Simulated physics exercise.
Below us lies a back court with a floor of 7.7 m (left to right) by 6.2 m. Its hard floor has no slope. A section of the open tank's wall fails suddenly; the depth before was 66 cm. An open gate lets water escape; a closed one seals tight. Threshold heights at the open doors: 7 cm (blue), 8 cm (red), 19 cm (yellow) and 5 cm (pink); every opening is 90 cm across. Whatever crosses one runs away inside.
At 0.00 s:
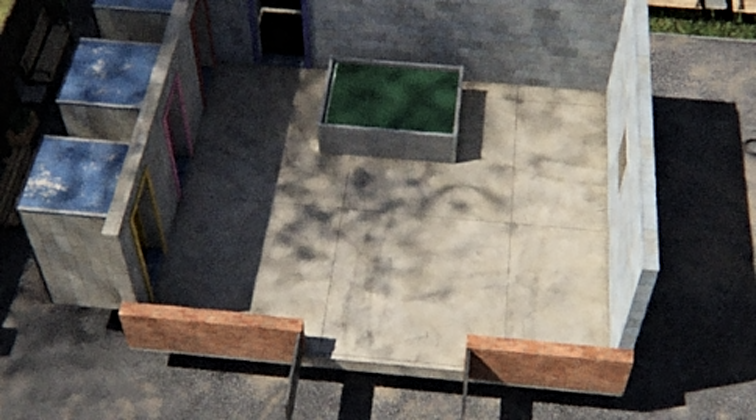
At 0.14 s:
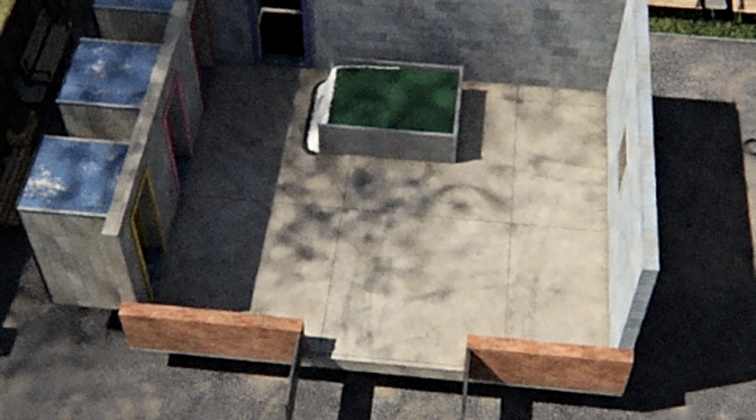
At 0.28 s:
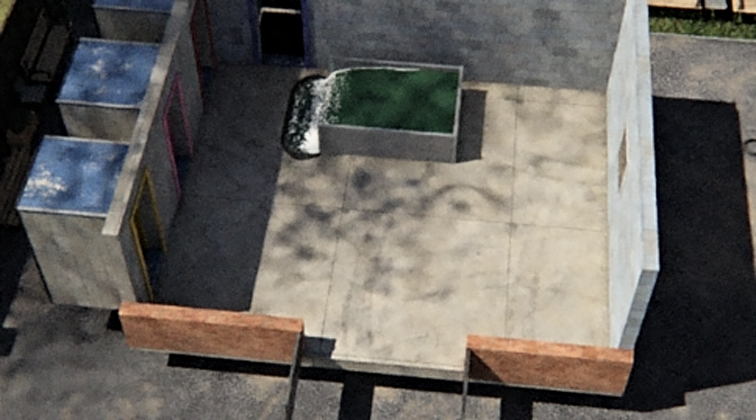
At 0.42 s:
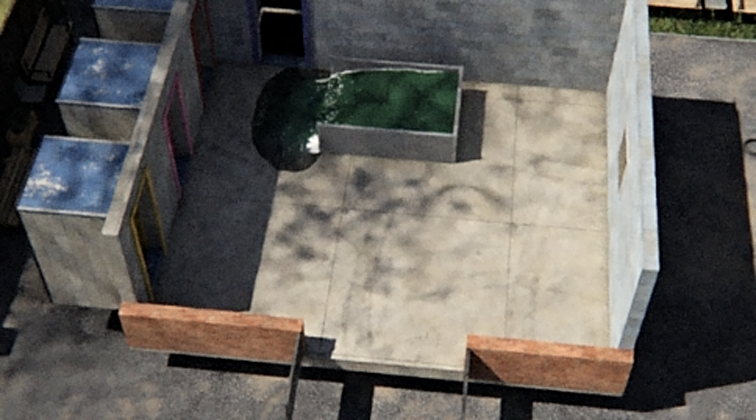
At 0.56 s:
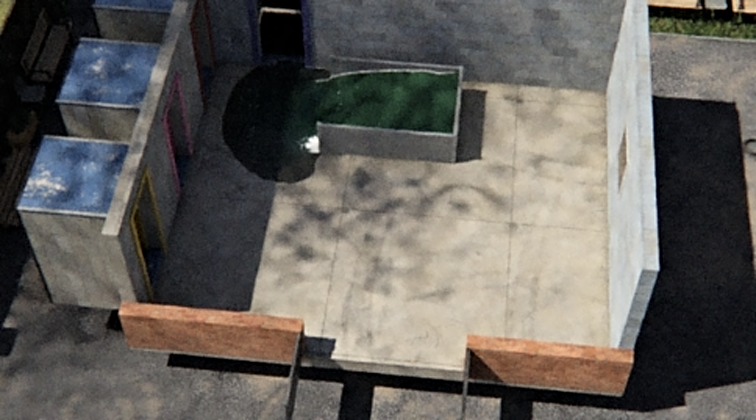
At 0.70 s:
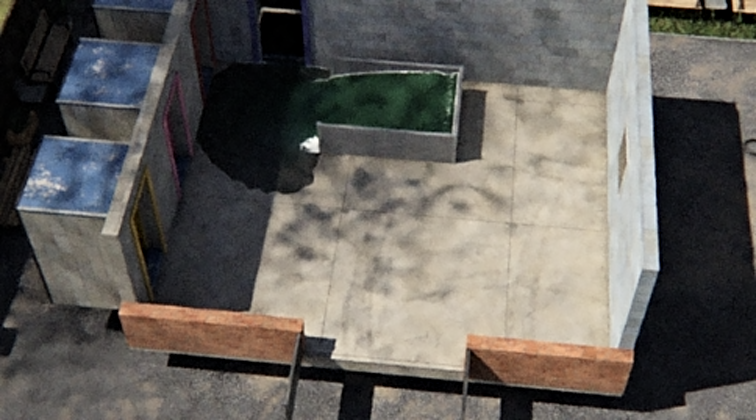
A walled concrete yard held a raised tank of dark green water, and then the tank's left end gave way and water poured out, spreading in a dark, widening pool across the floor.
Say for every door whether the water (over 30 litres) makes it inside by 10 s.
The water let in: At the blue door it exceeds the limit; at the red door it exceeds the limit; at the yellow door it does not reach the limit; at the pink door it passes the limit.
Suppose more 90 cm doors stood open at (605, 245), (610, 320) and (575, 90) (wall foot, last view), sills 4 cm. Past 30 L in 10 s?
In that order: Below, below, under.
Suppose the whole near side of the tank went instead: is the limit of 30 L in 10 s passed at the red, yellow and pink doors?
Against that limit: Red below, yellow under, pink under.
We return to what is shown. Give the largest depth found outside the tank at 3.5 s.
Roughly 24 cm.
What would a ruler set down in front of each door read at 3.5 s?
In cm: Blue 17, red 23, yellow 7, pink 13.
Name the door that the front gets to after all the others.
It is the yellow one.
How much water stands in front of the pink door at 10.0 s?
Roughly 4.5 cm deep.
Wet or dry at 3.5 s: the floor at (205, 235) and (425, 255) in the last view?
In turn: Wet, not reached.
After 1.4 s water covers 20 % of the floor and is deepest (38 cm) near (225, 66); blue door 15 cm at the sill, 11 L in, red door 30 cm at the sill, 77 L in, yellow door not reached, pink door 15 cm at the sill, 5 L in.
After 2.2 s water covers 20 % of the floor and is deepest (40 cm) near (225, 66); blue door 15 cm at the sill, 42 L in, red door 36 cm at the sill, 243 L in, yellow door 3 cm at the sill, 0 L in, pink door 17 cm at the sill, 44 L in.
After 3.5 s water covers 30 % of the floor and is deepest (24 cm) near (207, 98); blue door 17 cm at the sill, 87 L in, red door 23 cm at the sill, 443 L in, yellow door 7 cm at the sill, 0 L in, pink door 13 cm at the sill, 105 L in.
After 6.0 s water covers 50 % of the floor and is deepest (14 cm) near (145, 328); blue door 11 cm at the sill, 160 L in, red door 11 cm at the sill, 523 L in, yellow door 8 cm at the sill, 0 L in, pink door 8 cm at the sill, 138 L in.
After 10.0 s water covers 80 % of the floor and is deepest (8 cm) near (145, 328); blue door 5 cm at the sill, 171 L in, red door 5 cm at the sill, 529 L in, yellow door 7 cm at the sill, 0 L in, pink door 4 cm at the sill, 144 L in.
